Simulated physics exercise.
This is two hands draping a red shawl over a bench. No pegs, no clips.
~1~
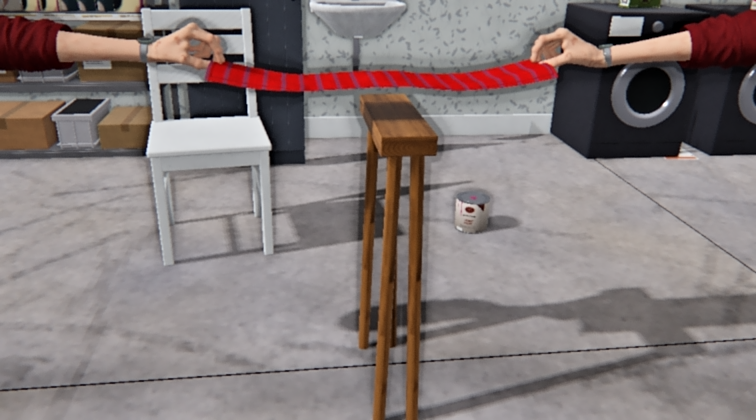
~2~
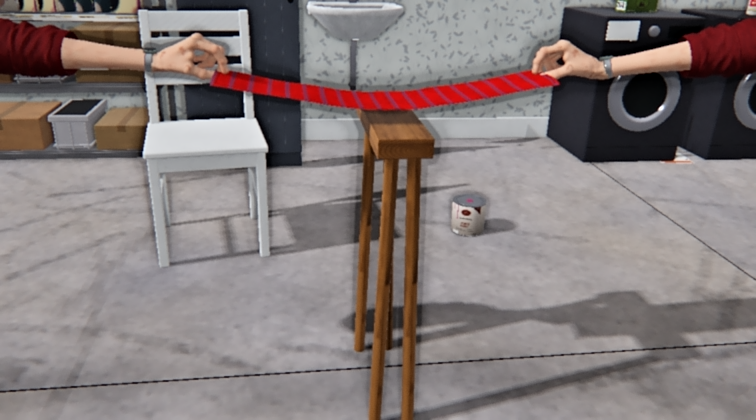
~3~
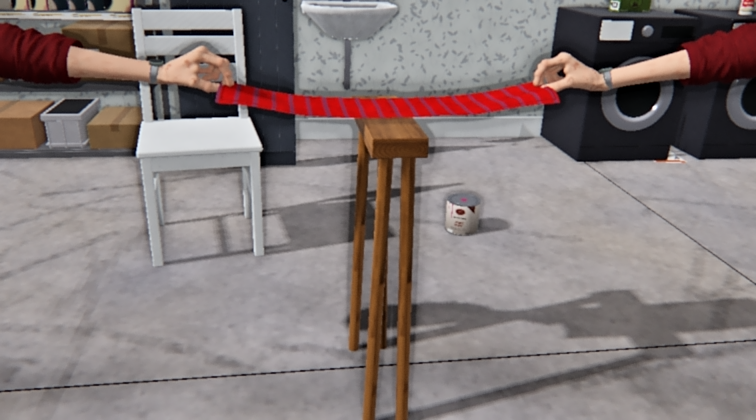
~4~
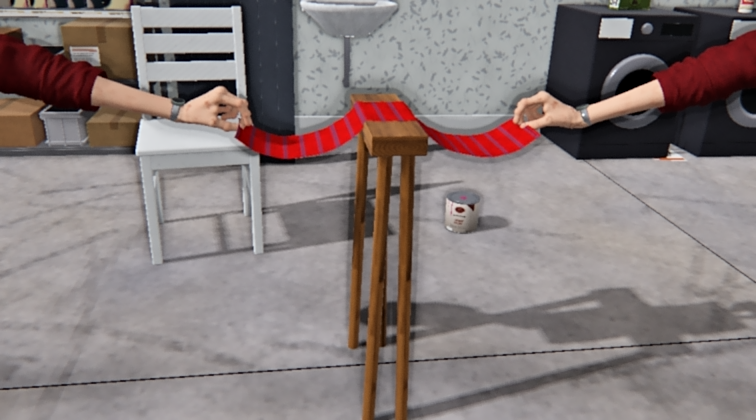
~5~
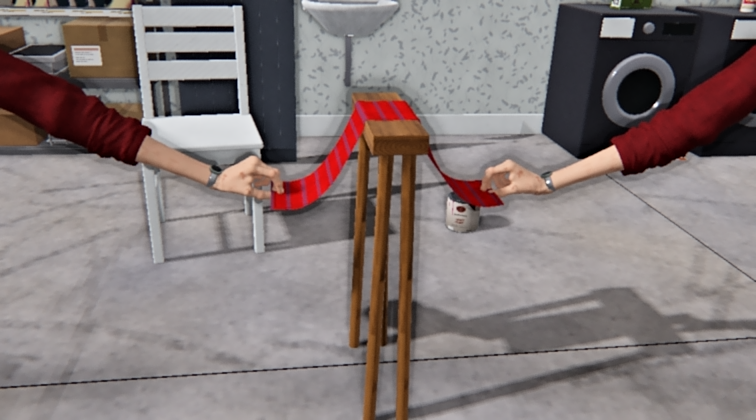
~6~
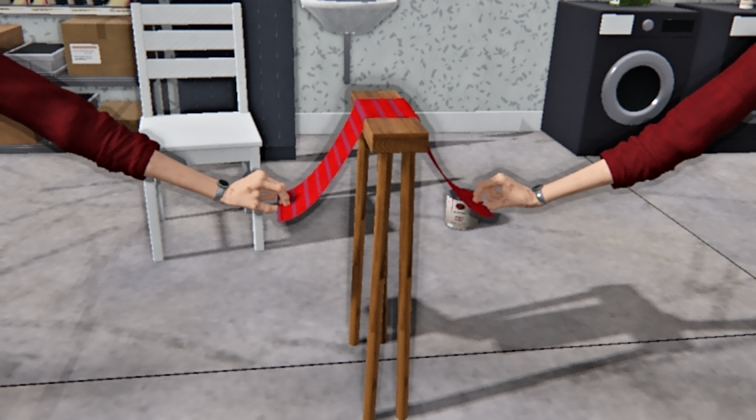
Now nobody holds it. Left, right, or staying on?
The red shawl stays on top.
Then, 0.74 s after the last picture, shawl hanging on both sides, left end near (372, 233), right end near (385, 236).
Then, 1.64 s after the last picture, shawl hanging on both sides, left end near (366, 235), right end near (391, 237).
At rest, shawl hanging on both sides, left end near (355, 235), right end near (403, 238). The red shawl hangs there.
